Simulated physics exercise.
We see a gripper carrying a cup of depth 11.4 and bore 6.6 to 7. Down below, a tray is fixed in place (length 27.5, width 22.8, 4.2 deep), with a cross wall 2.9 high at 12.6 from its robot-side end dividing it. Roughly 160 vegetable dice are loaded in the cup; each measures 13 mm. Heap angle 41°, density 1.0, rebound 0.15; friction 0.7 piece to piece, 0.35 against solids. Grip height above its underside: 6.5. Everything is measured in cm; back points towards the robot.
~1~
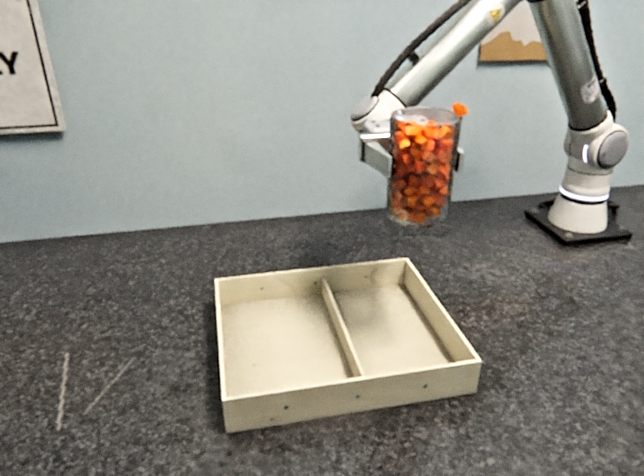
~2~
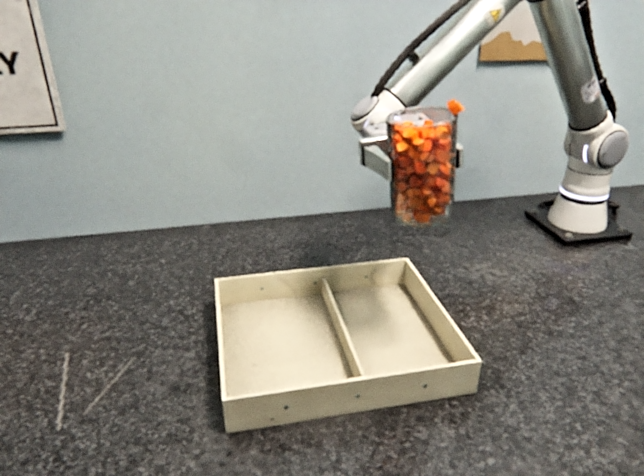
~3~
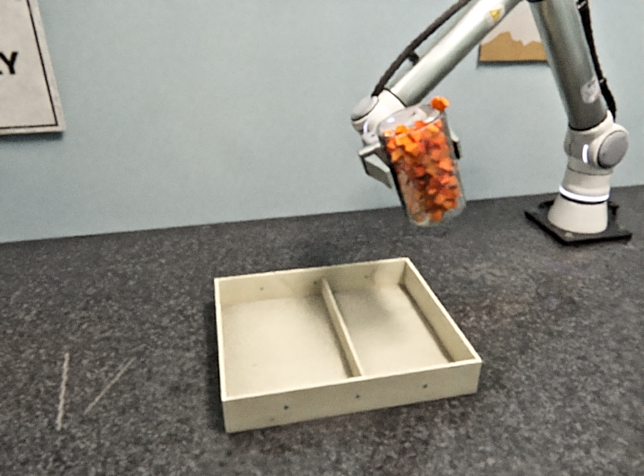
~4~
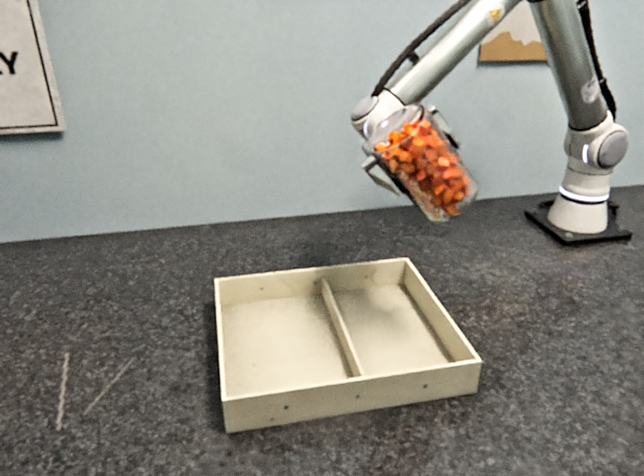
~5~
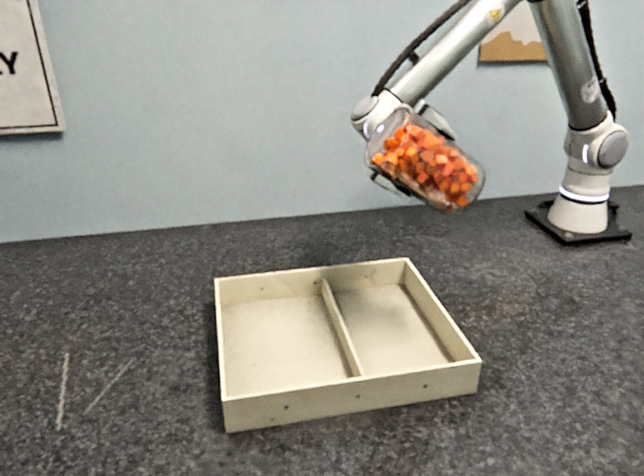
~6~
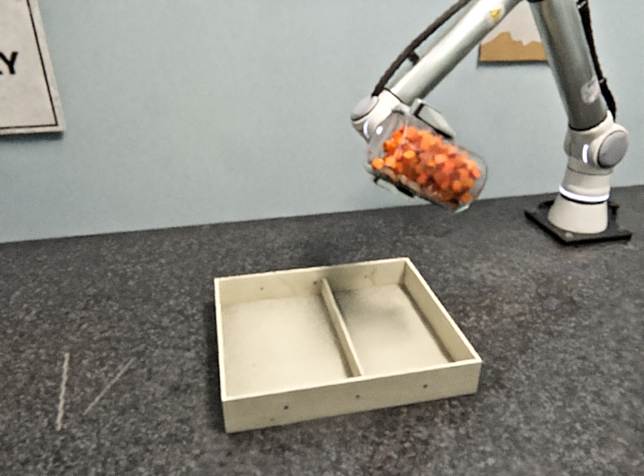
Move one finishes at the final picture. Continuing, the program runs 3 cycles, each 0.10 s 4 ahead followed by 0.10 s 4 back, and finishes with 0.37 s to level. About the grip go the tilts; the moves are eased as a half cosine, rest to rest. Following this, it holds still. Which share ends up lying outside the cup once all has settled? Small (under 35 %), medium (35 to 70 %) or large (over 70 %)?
Small.
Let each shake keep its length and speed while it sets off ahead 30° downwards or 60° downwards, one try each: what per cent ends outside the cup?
Try one gives about 10 in a hundred, try two about 5 in a hundred.
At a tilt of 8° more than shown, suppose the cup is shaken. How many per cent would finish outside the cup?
Estimate: Around 35 per cent.
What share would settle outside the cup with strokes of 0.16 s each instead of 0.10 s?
That gives about 5 percent.
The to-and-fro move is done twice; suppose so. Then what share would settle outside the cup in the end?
That would give close to 15 percent.
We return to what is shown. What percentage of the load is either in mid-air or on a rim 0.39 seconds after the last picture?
Around 8 percent of the load.
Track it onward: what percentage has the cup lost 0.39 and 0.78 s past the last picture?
15, then 20.
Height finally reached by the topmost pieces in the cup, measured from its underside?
Around 10.5 centimetres above the underside.
Then, 0.39 s on, tilted 60° forward, highest piece 26 above the table; 134 in the cup, 8 in the far-side part, 2 in the robot-side part, 13 in flight or on a rim.
Then, 0.78 s on, tilted 32° forward, highest piece 27 above the table; 126 in the cup, 22 in the far-side part, 7 in the robot-side part, 1 on the table or floor, 1 in flight or on a rim.
Then, 1.17 s on, level, highest piece 28 above the table; 126 in the cup, 23 in the far-side part, 7 in the robot-side part, 1 on the table or floor.
Then, 2.22 s on, level, highest piece 28 above the table; 126 in the cup, 23 in the far-side part, 7 in the robot-side part, 1 on the table or floor.
In the end, 126 in the cup, 23 in the far-side part, 7 in the robot-side part, 1 on the table or floor. That is 20 % outside the cup.
